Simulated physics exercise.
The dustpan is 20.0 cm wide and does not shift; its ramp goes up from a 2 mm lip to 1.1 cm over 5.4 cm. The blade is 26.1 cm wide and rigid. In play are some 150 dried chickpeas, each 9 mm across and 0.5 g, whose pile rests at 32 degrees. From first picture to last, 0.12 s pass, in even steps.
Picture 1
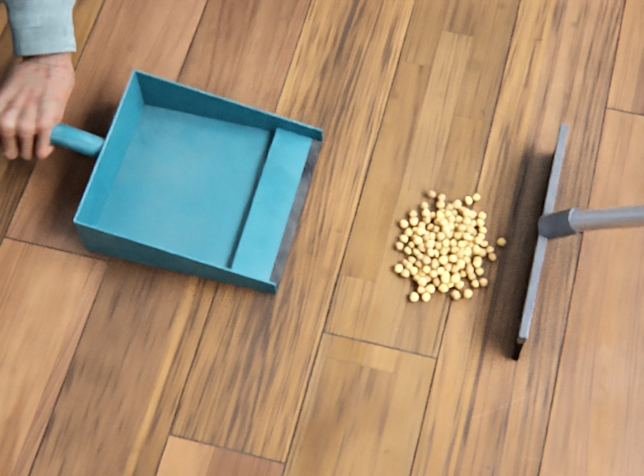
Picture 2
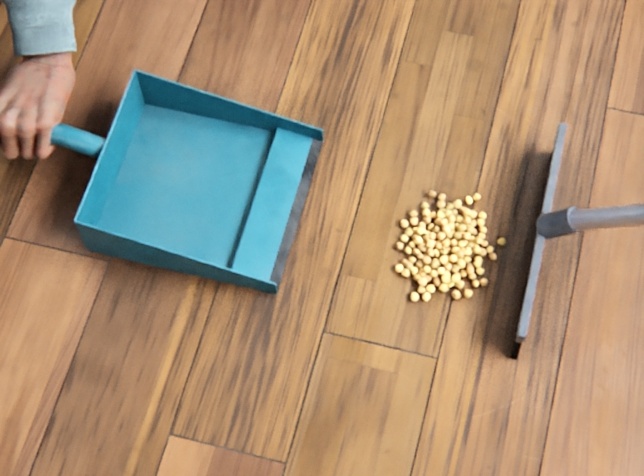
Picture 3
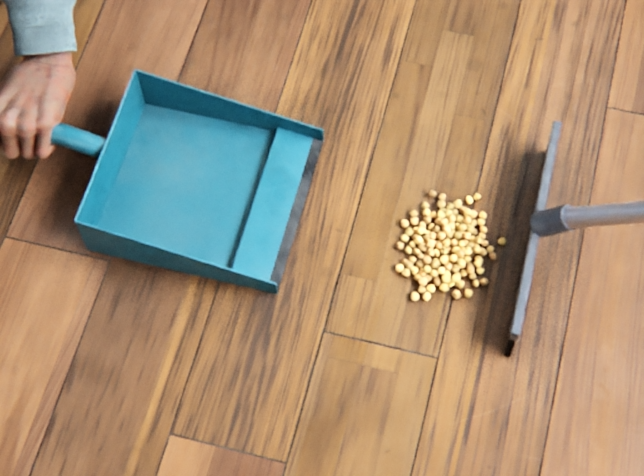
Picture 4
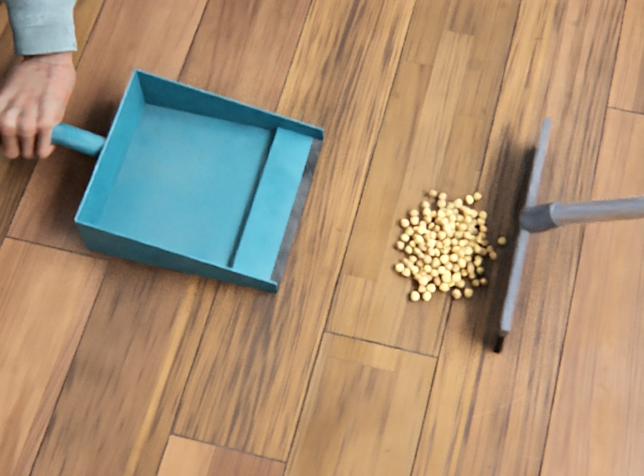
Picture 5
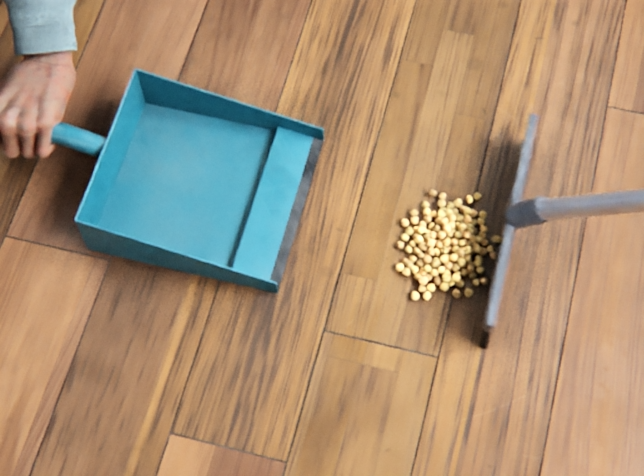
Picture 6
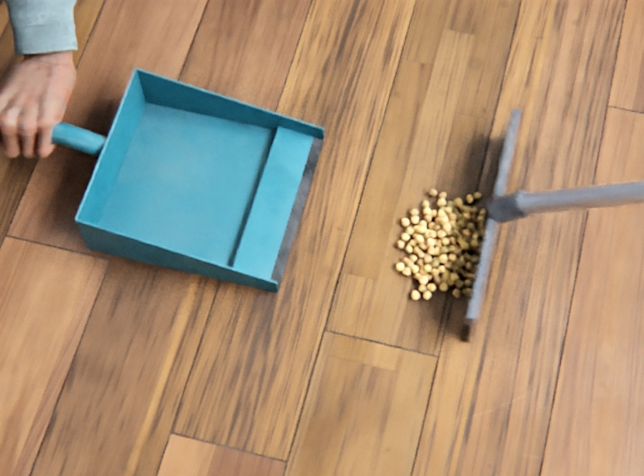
On a wooden floor, a grey blade slides left into a pile of chickpeas.
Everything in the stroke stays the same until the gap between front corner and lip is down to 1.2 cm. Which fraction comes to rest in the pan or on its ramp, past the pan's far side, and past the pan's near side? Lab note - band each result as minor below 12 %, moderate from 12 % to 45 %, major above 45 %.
Outcome: Pan: The dominant share; far side: A small minority; near side: A small minority.
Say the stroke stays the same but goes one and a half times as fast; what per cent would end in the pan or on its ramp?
Then roughly 75 per cent.
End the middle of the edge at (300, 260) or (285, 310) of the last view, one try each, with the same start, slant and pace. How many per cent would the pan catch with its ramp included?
I'd expect about 65 percent, then about 55 percent.
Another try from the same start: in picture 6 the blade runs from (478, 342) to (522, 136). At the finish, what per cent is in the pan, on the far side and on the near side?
The pan gets 60, the far side 5 and the near side 20.
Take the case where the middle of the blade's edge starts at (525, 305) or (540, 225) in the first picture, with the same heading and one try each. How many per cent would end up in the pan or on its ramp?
The two tries give some 70 % and some 70 %.
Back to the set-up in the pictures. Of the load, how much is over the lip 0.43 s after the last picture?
I'd put it near 75 per cent at that point.
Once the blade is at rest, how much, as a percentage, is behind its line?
Some 0 percent, give or take.
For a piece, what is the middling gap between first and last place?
It works out to some 22 cm.
Then, 0.12 s after the last picture, middle of the blade 10 cm from the lip; 0 % over the lip, far side 5 %, near side 0 %.
Then, 0.20 s after the last picture, middle of the blade 4 cm from the lip; 10 % over the lip, far side 5 %, near side 5 %.
Then, 0.43 s after the last picture, middle of the blade 1 cm from the lip; 75 % over the lip, far side 5 %, near side 5 %.
In the end, pan 75 %, far side 5 %, near side 5 %, in front of the lip or behind the blade 15 %.
